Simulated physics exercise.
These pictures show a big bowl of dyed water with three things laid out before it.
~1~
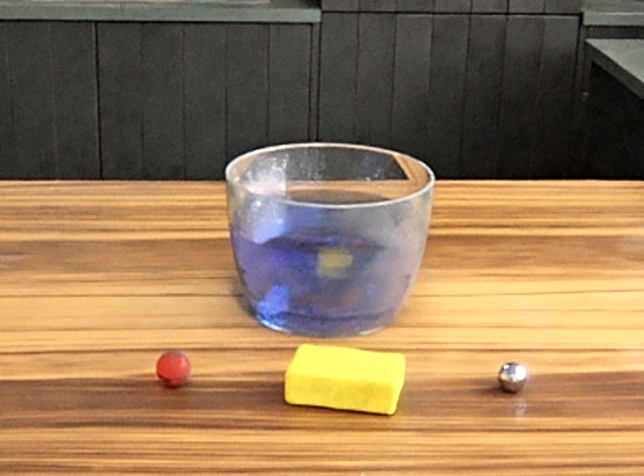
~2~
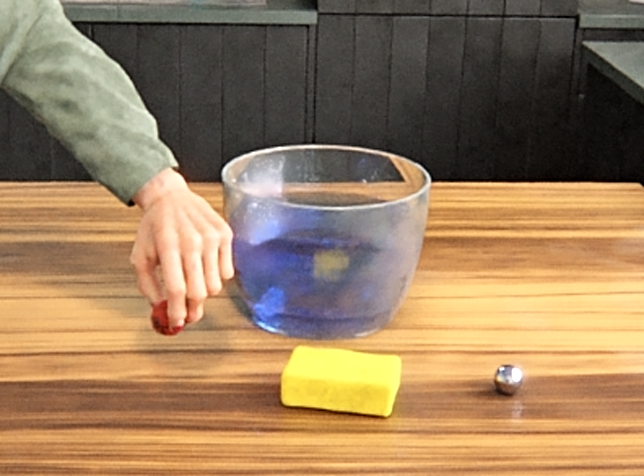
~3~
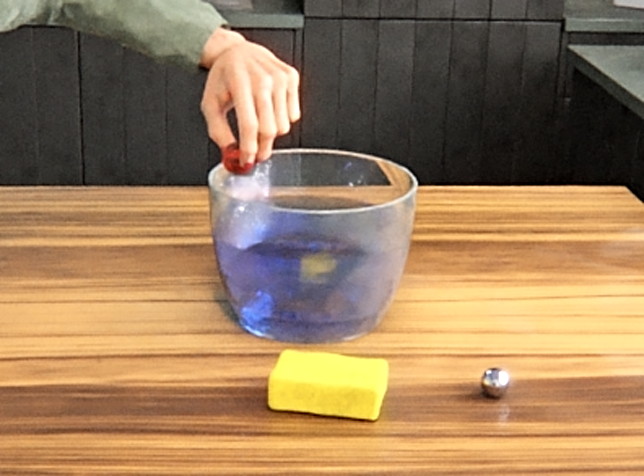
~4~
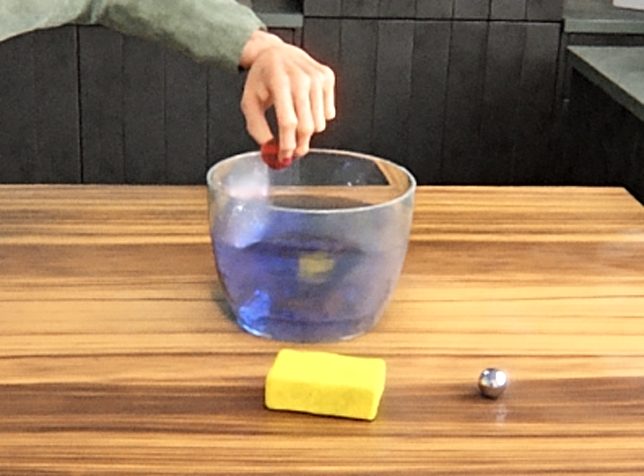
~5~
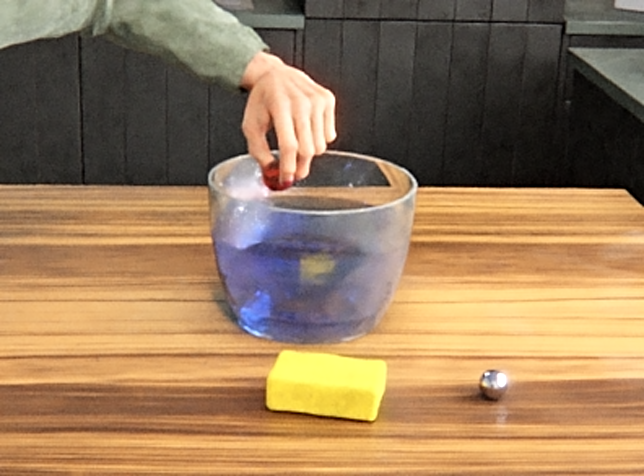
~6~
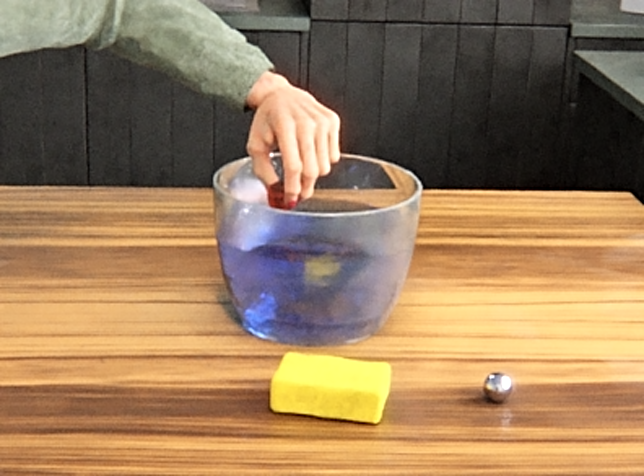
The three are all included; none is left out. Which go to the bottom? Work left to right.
So the left falls to the base, the middle holds at the top, and the right falls to the base.
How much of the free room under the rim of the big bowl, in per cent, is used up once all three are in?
4 %.
Soon after, the glass marble goes to the bottom.
Later, the sponge floats.
In the end, the steel ball goes to the bottom; afloat, sponge.
